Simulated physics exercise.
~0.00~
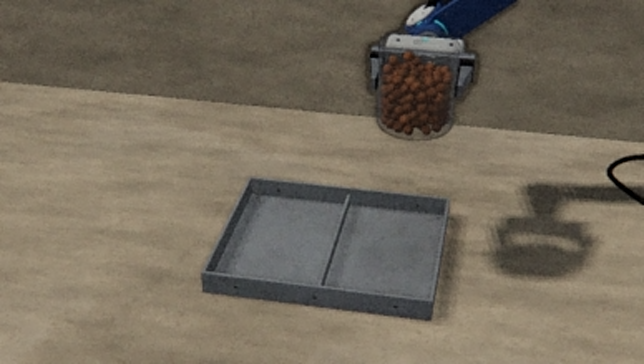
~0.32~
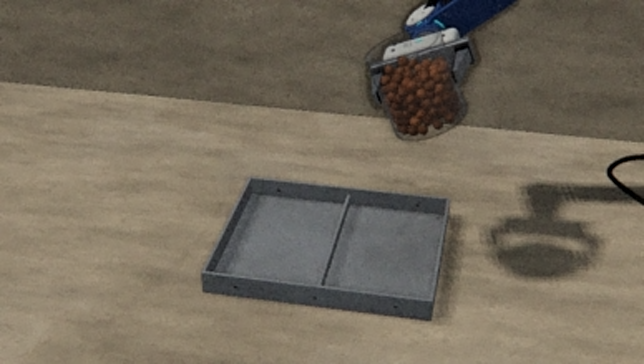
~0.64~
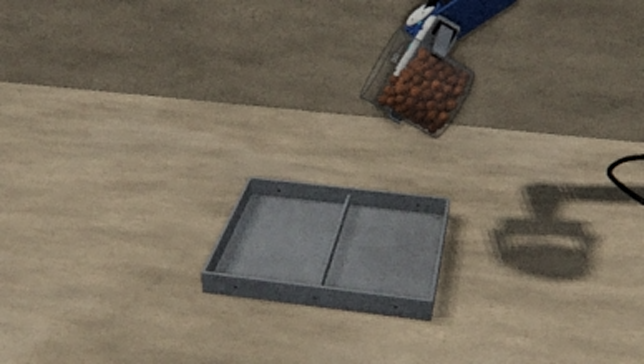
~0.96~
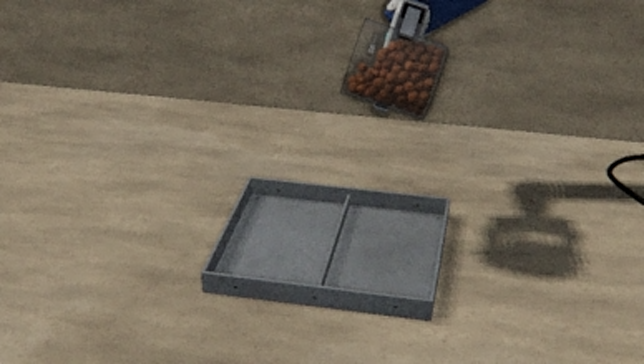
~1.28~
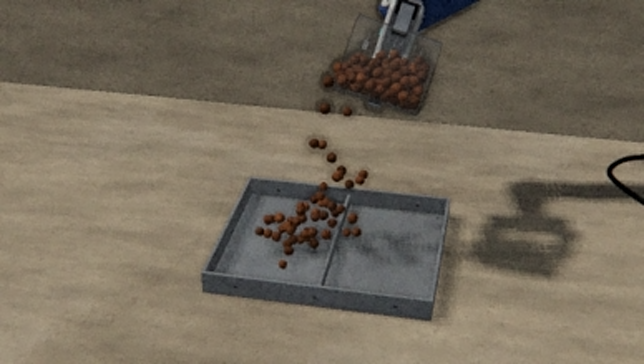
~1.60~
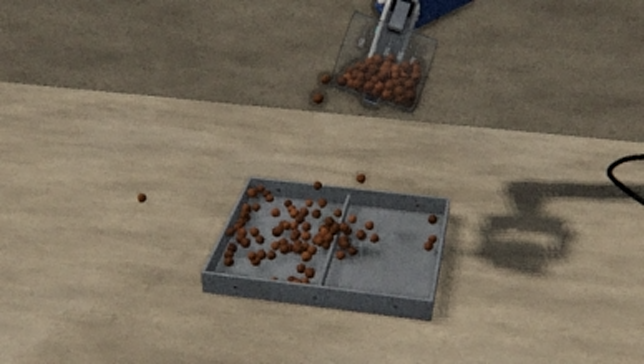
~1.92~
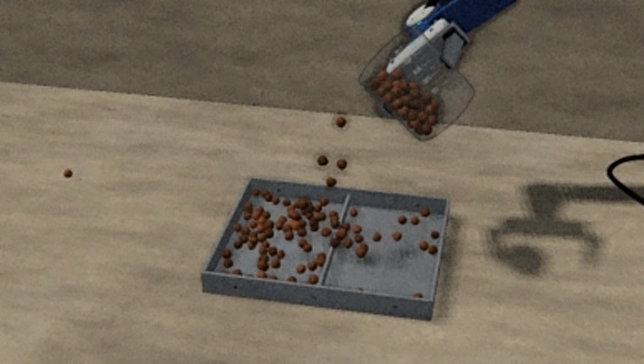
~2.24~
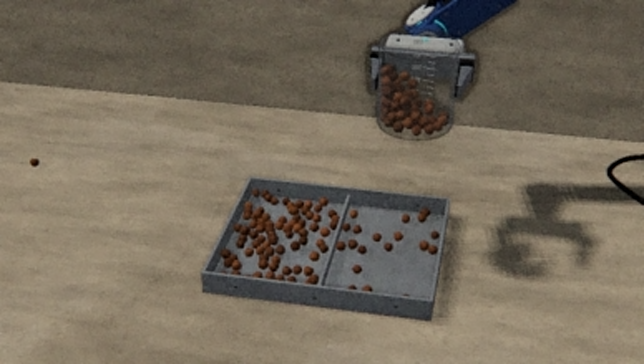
Brown hazelnuts tumbled from a clear beaker as a blue robot arm tipped it over a gray divided tray, mostly filling the left section, while one rolled away across the table; the arm then turned the beaker upright with plenty still inside.
